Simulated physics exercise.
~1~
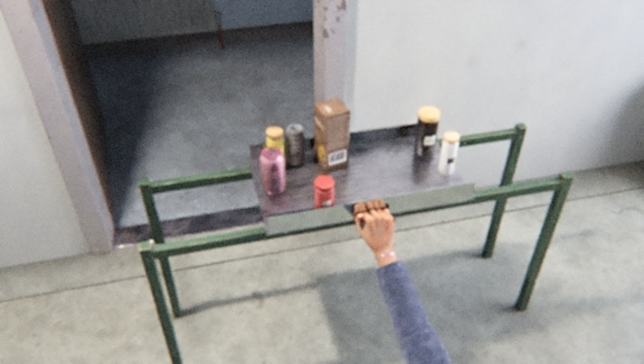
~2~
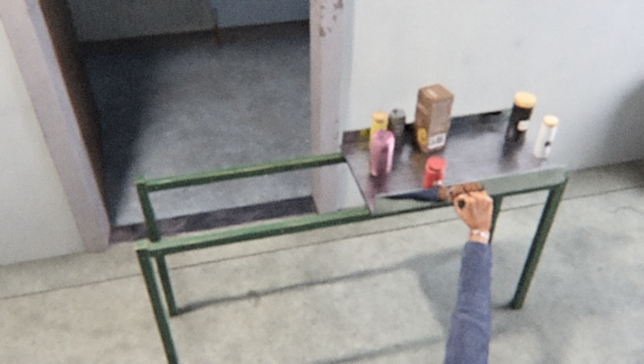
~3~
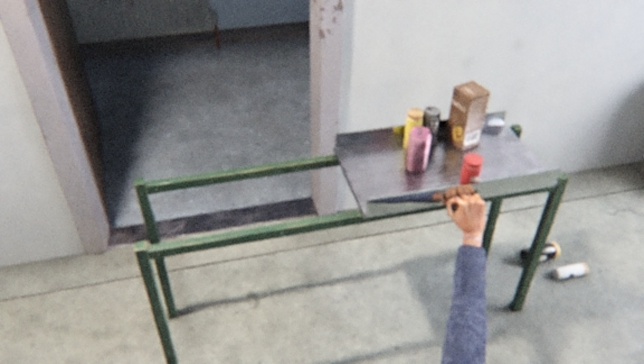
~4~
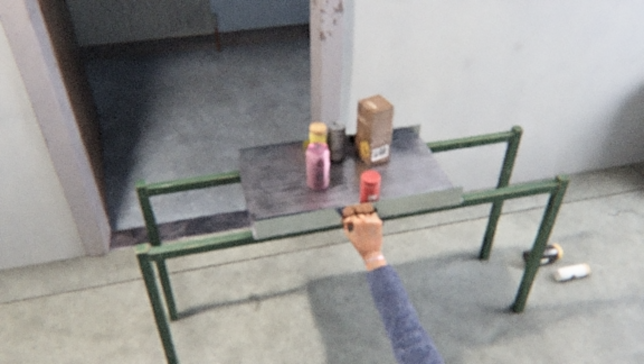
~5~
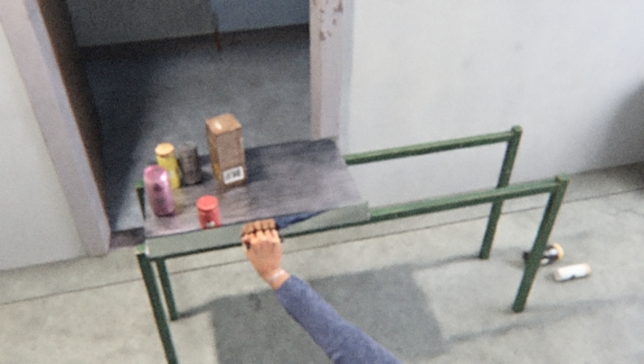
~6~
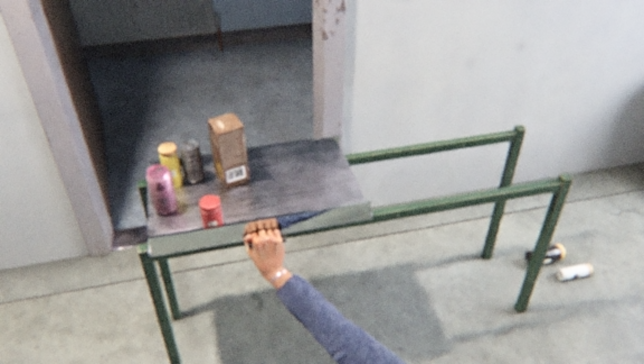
A tray of jars, bottles and a brown carton is pushed right along a green frame by a hand, and a dark jar and a white shaker drop to the floor; the hand then moves it left, where it rests with five items upright.
